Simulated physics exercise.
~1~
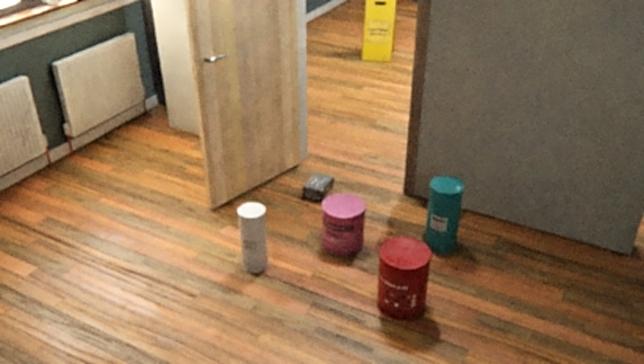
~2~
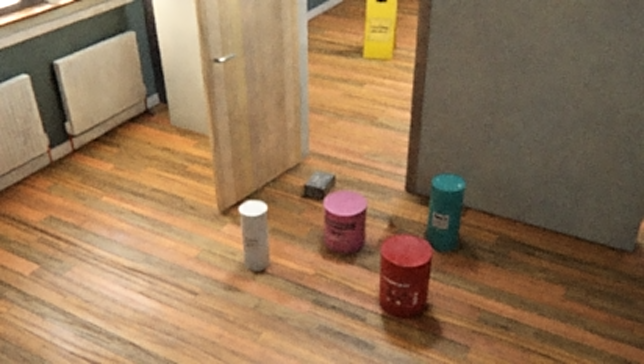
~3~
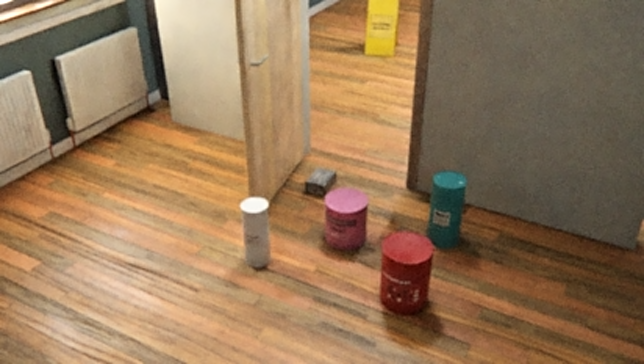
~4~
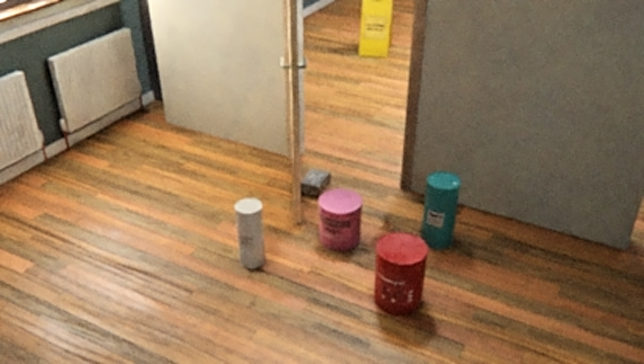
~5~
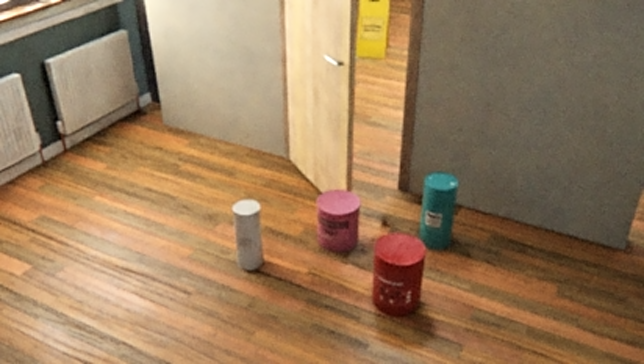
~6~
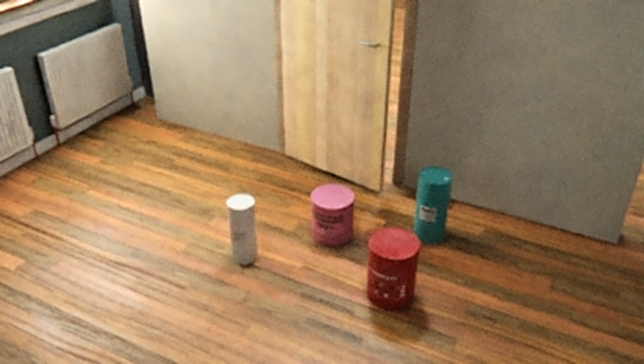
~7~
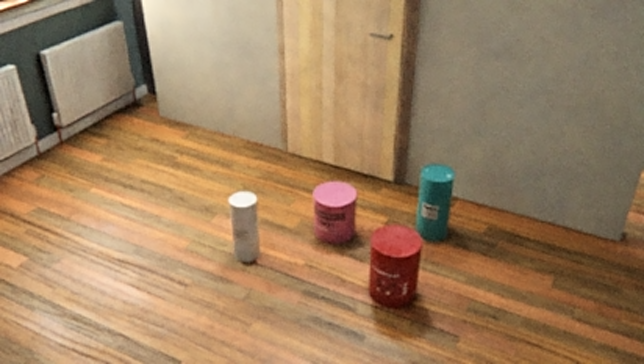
The wooden door swings shut past the pails and canisters, hiding the small grey box.
